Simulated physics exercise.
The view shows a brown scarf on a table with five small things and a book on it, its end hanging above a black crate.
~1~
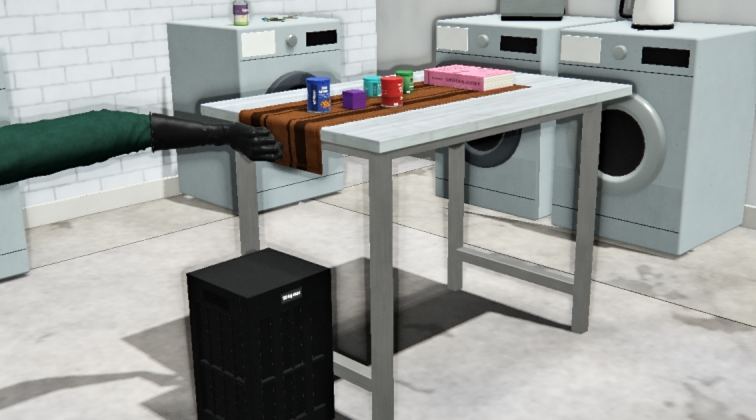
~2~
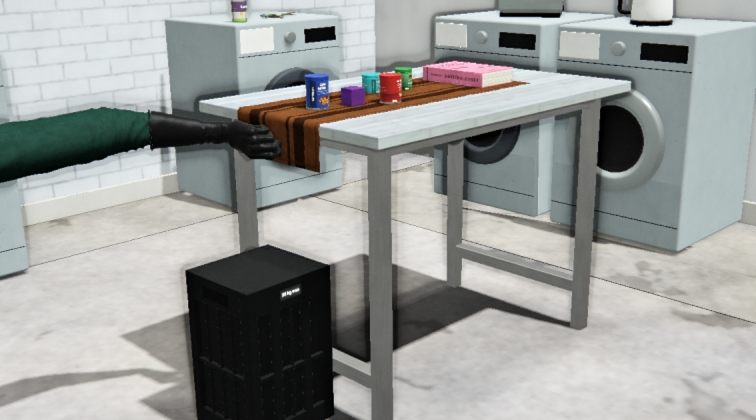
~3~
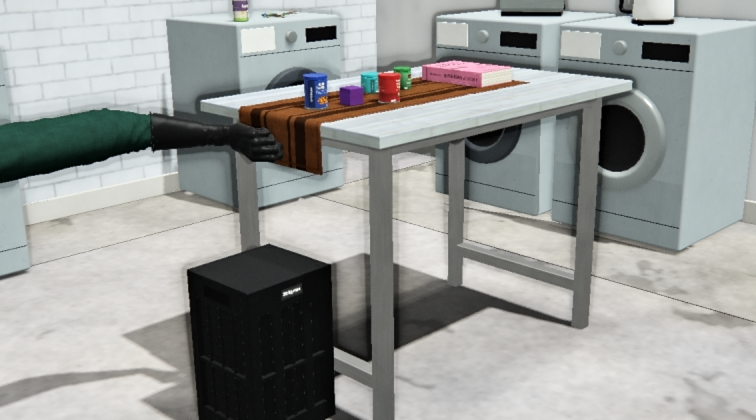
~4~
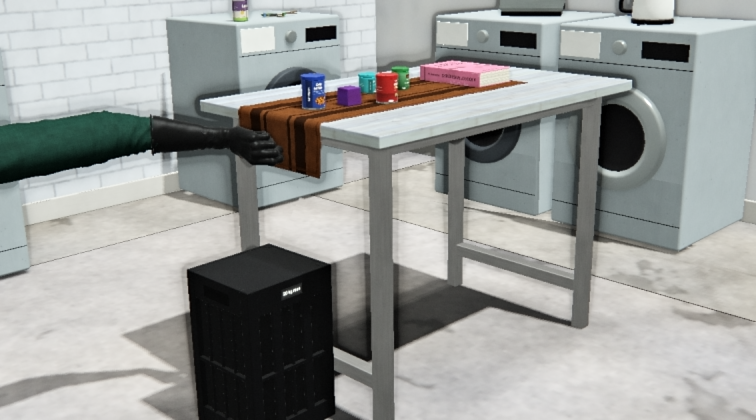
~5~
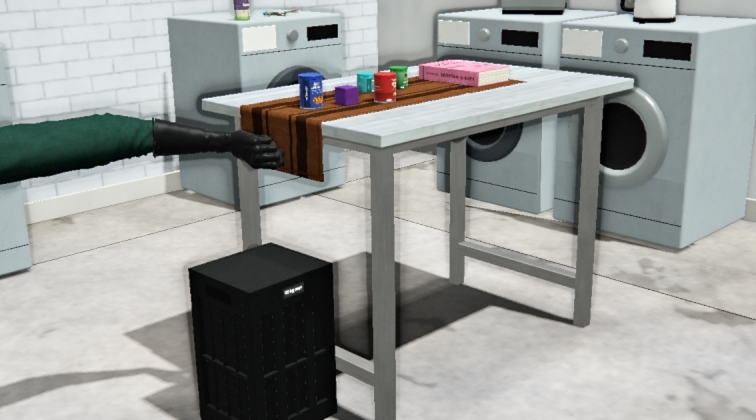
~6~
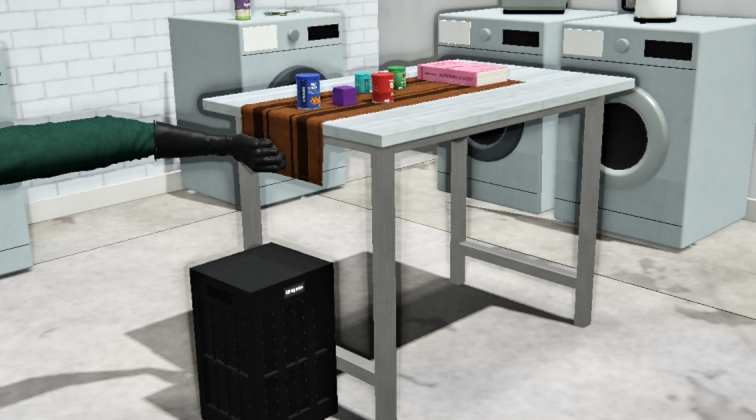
In a laundry room with white brick walls and pale washing machines behind, a grey table is seen from slightly above. A brown striped scarf lies across it under a blue can, a purple cube, red, turquoise and green containers and a pink book, its end hanging above a black crate. A black-gloved hand in a green sleeve draws the scarf's end slightly downward, and the things shift a little left with it.
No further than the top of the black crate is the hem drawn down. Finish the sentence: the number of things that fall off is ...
... two.
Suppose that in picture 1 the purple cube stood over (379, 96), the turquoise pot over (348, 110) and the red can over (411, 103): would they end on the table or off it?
Fate of the purple cube: It stays; fate of the turquoise pot: It goes; fate of the red can: It stays.
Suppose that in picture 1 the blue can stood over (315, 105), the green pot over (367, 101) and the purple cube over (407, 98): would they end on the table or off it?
First the blue can: It ends off the top. Next the green pot: It is still up there. Last the purple cube: It is still up there.
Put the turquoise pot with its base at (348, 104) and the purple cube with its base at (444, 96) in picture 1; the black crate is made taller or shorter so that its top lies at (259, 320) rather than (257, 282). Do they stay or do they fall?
The turquoise pot? Lost. The purple cube? Safe.
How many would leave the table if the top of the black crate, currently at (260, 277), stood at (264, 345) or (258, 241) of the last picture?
That would make 4 and 1.
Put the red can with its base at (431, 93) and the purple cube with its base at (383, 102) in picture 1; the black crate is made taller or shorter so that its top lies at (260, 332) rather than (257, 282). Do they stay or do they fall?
Outcome for the red can: It stays. Outcome for the purple cube: It is lost.
Early on, hem near (283, 206); all still up.
Midway, hem near (283, 239); blue can gone.
Near the end, hem on the crate; blue can and purple cube gone.
Finally, hem on the crate; blue can and purple cube gone. The count of fallen things is two.
